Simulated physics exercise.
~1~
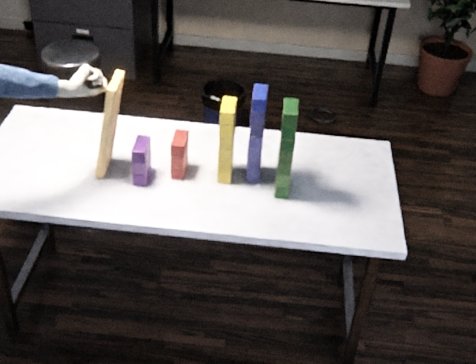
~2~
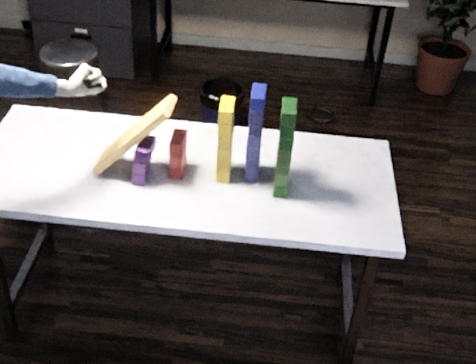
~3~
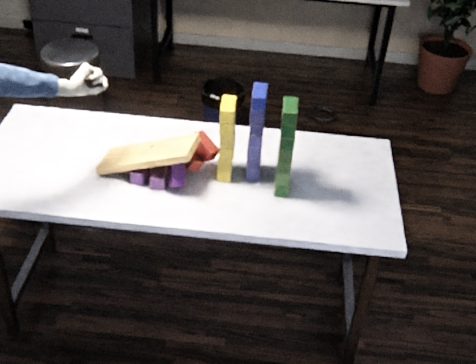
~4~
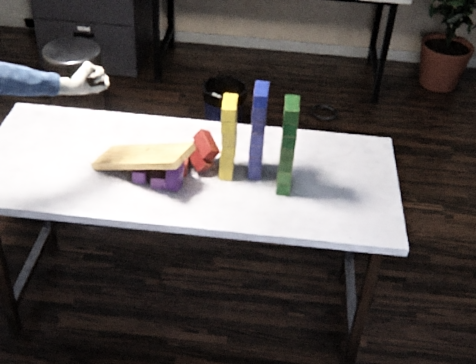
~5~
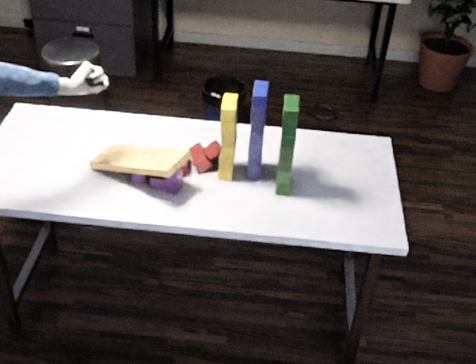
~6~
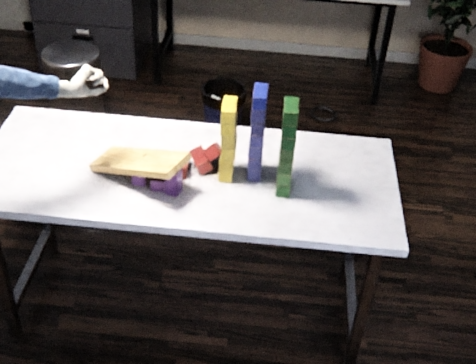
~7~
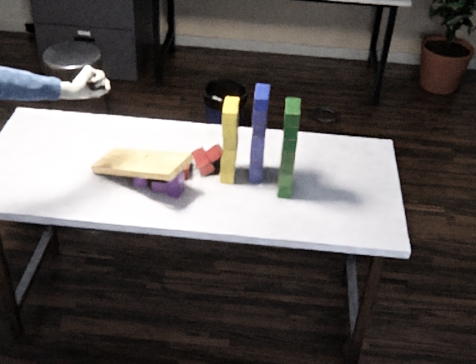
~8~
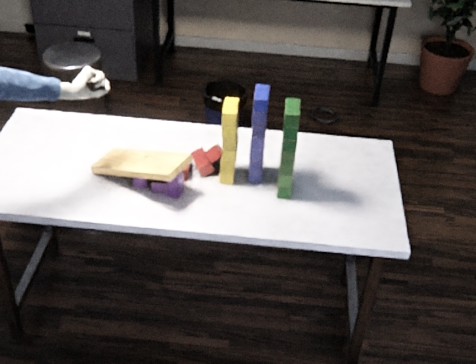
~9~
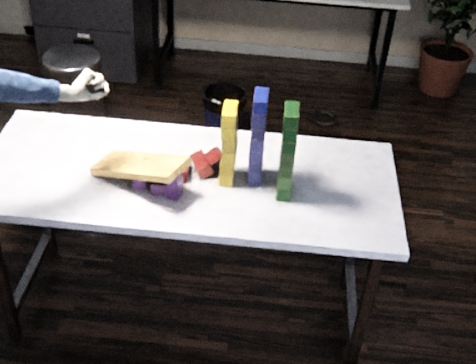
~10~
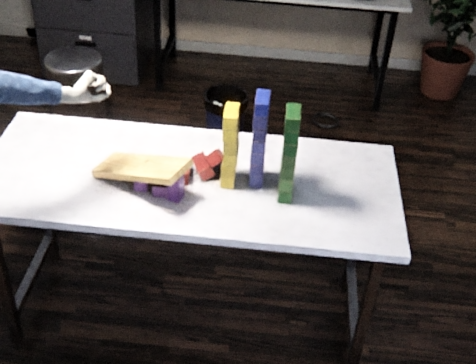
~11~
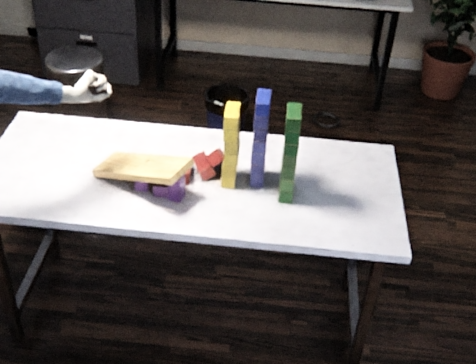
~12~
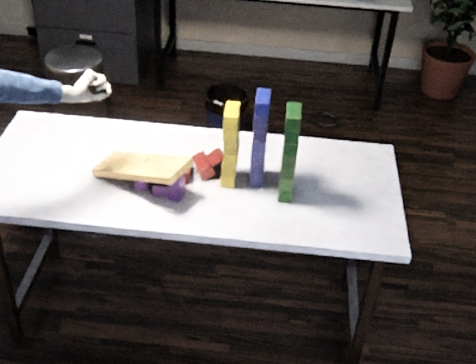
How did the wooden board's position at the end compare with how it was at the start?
At the start the board was leaning on its end by the hand, but at the end it lay on its side, resting over the toppled purple blocks.
